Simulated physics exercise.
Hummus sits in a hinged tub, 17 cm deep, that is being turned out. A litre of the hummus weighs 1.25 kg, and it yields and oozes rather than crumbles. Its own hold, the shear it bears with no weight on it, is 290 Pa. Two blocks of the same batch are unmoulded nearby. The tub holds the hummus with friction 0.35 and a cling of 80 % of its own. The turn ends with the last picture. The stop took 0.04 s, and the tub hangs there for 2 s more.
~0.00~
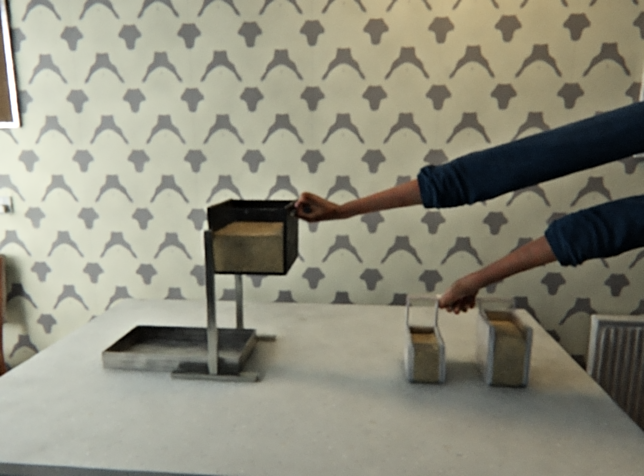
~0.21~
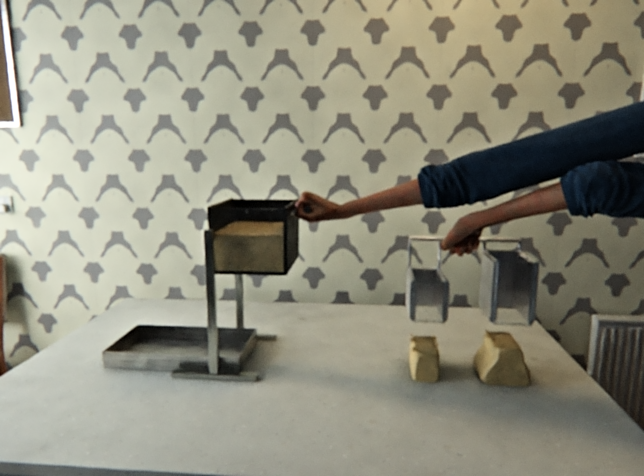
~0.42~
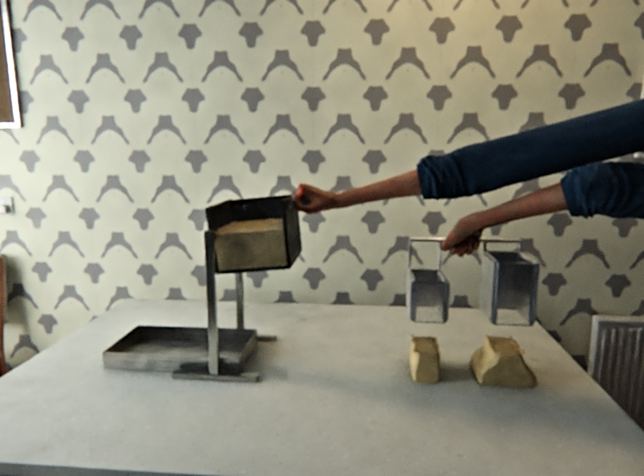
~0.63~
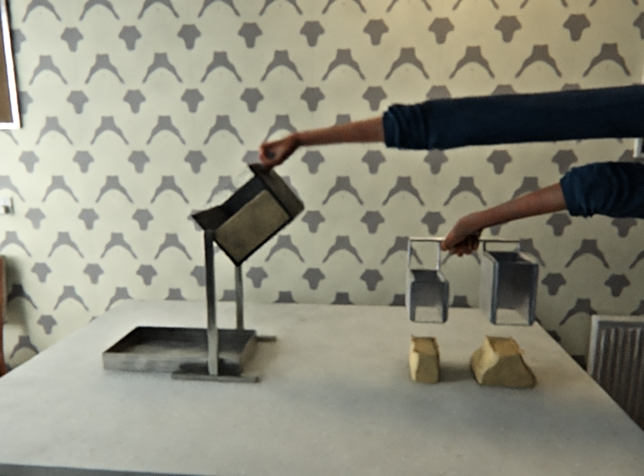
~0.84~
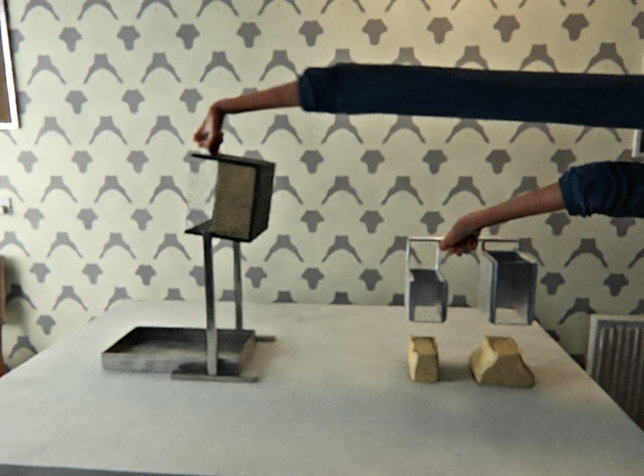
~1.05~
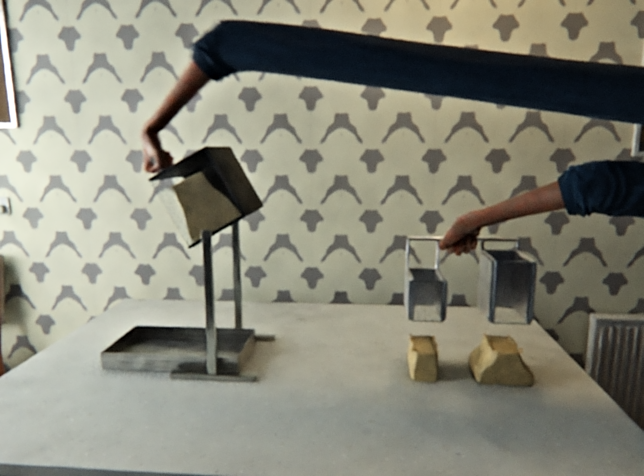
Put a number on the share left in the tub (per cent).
Expect roughly 0 %.
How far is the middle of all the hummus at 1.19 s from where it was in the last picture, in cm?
Roughly 12 cm.
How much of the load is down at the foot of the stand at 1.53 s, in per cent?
Near 100 %.
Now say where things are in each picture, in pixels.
In the first picture, handle-side rim at (283, 209), tilt 0 degrees; top of the hummus at (246, 234); blocks stand 8.9 cm, 14 cm (left to right).
In the second picture, handle-side rim at (284, 209), tilt 0 degrees; top of the hummus at (246, 234); blocks stand 8.7 cm, 11 cm (left to right).
In the third picture, handle-side rim at (281, 202), tilt 6 degrees; top of the hummus at (279, 229); blocks stand 8.6 cm, 9.6 cm (left to right).
In the fourth picture, handle-side rim at (248, 167), tilt 40 degrees; top of the hummus at (263, 191); blocks stand 8.6 cm, 9.6 cm (left to right).
In the fifth picture, handle-side rim at (193, 157), tilt 81 degrees; top of the hummus at (223, 164); blocks stand 8.6 cm, 9.6 cm (left to right).
In the sixth picture, handle-side rim at (151, 182), tilt 119 degrees; top of the hummus at (203, 172); blocks stand 8.6 cm, 9.6 cm (left to right).
After 1.19 s, the tub is at 119 degrees and holds 39 %.
After 1.36 s, the tub is at 119 degrees and holds 0 %.
After 1.53 s, the tub is at 119 degrees and holds 0 %.
After 1.70 s, the tub is at 119 degrees and holds 0 %.
After 3.05 s, at the end, the tub is at 119 degrees and holds 0 %.
